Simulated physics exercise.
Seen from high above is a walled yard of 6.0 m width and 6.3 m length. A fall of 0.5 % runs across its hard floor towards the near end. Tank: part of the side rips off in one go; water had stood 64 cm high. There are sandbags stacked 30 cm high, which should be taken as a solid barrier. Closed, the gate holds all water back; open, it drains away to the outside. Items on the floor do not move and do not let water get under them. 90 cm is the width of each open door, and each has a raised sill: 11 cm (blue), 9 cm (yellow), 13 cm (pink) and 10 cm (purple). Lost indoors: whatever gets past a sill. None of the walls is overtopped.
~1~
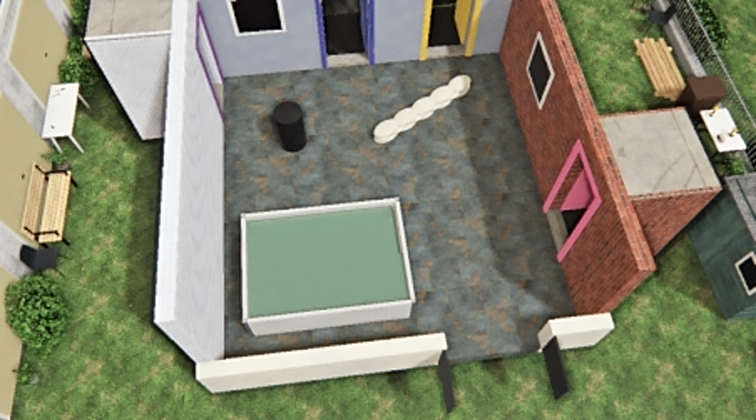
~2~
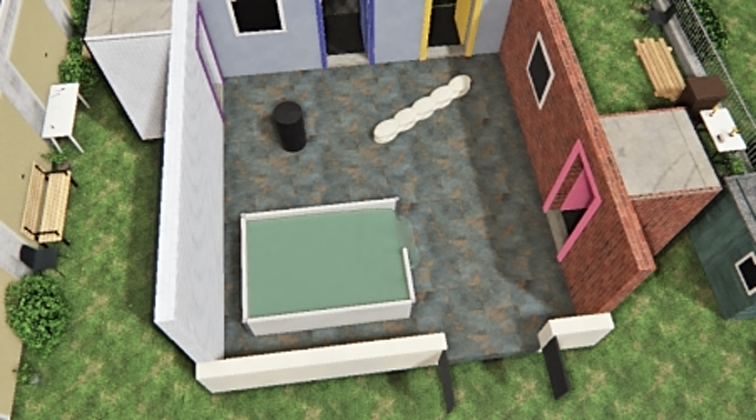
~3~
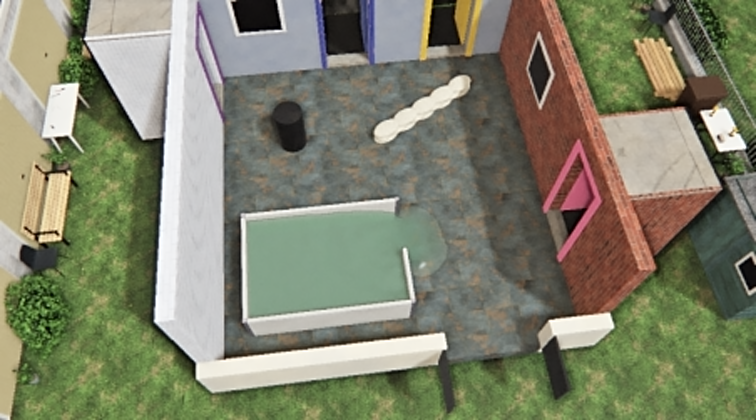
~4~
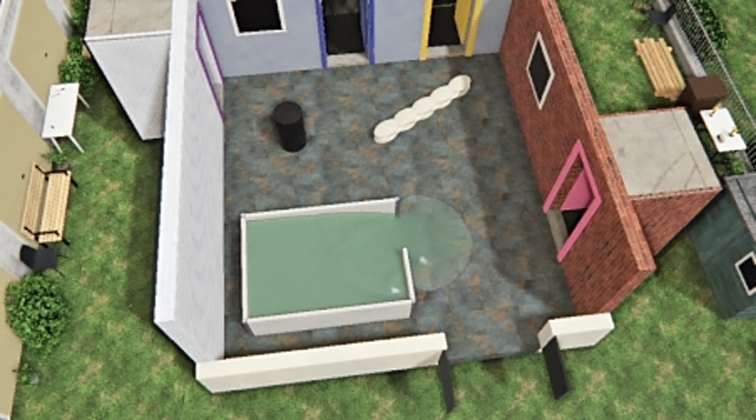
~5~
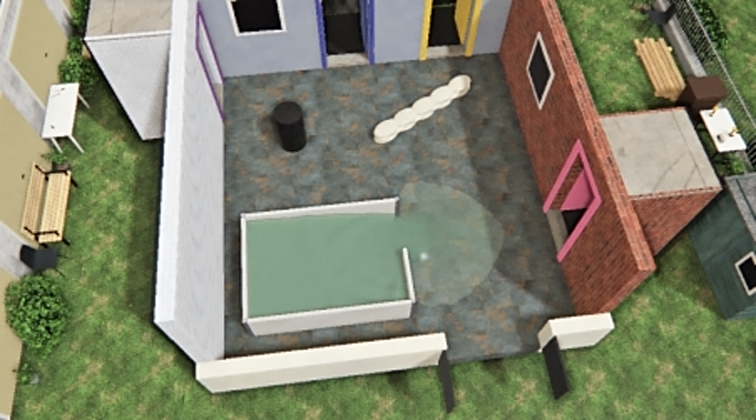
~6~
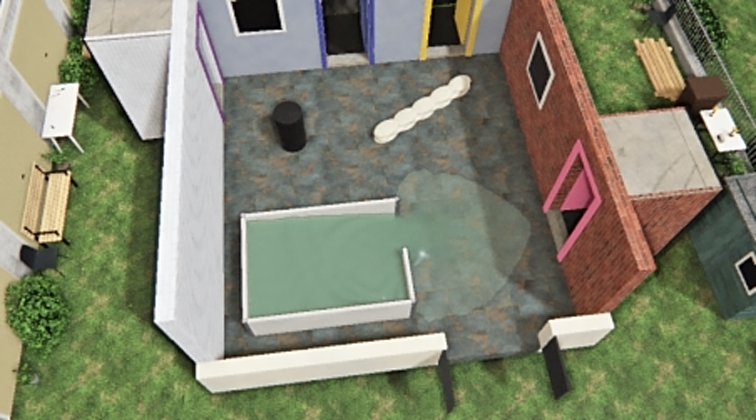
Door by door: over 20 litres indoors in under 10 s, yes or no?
Blue door: No, yellow door: Yes, pink door: Yes, purple door: No.
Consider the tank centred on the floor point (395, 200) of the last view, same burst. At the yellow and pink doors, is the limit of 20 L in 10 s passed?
So the yellow door tops the limit and the pink door keeps within it.
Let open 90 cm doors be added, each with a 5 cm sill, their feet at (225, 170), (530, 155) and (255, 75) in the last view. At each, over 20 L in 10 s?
Door 1: Lower; door 2: Higher; door 3: Lower.
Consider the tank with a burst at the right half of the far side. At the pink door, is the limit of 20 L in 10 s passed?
Against the limit, pink does not exceed it.
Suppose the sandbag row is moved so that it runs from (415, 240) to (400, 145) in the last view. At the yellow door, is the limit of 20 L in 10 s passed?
Checked against the limit, yellow is fine.
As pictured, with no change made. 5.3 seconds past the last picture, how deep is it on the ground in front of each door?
Depths: Blue door 3 cm, yellow door 12 cm, pink door 16 cm, purple door 0 cm.
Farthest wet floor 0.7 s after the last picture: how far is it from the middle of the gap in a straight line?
Around 3.2 metres.
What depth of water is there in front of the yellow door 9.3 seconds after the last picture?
About 7.0 cm.
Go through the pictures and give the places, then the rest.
The tank at (325, 259) is whole and still, 64 cm deep, in the first picture.
Water pours out at (398, 237) and has run 0.5 m, to (413, 266); typically 9 cm deep outside, 64 cm at the tank's back, in the second picture.
The front is at (444, 253), 0.9 m from the gap at (398, 238); 0.9 m2 of floor is under water; 64 cm left at the back of the tank, in the third picture.
The front is at (469, 247), 1.3 m from the gap at (398, 238); 1.8 m2 of floor is under water; 64 cm left at the back of the tank, in the fourth picture.
Water pours out at (398, 238) and has run 1.9 m, to (496, 223); typically 5 cm deep outside, 64 cm at the tank's back, in the fifth picture.
Water pours out at (398, 238) and has run 2.4 m, to (525, 223); typically 4 cm deep outside, 64 cm at the tank's back, in the sixth picture.
Then, 0.7 s after the last picture water covers 25 % of the floor and is deepest (38 cm) near (402, 243); blue door not reached, yellow door not reached, pink door 23 cm at the sill, 15 L in, purple door not reached.
Then, 1.5 s after the last picture water covers 35 % of the floor and is deepest (34 cm) near (401, 234); blue door not reached, yellow door not reached, pink door 27 cm at the sill, 66 L in, purple door not reached.
Then, 2.8 s after the last picture water covers 45 % of the floor and is deepest (26 cm) near (489, 61); blue door not reached, yellow door 14 cm at the sill, 2 L in, pink door 22 cm at the sill, 140 L in, purple door not reached.
Then, 5.3 s after the last picture water covers 75 % of the floor and is deepest (17 cm) near (572, 319); blue door 3 cm at the sill, 0 L in, yellow door 12 cm at the sill, 32 L in, pink door 16 cm at the sill, 178 L in, purple door not reached.
Then, 9.3 s after the last picture water covers 95 % of the floor and is deepest (11 cm) near (541, 245); blue door 2 cm at the sill, 0 L in, yellow door 7 cm at the sill, 43 L in, pink door 11 cm at the sill, 184 L in, purple door 5 cm at the sill, 0 L in.
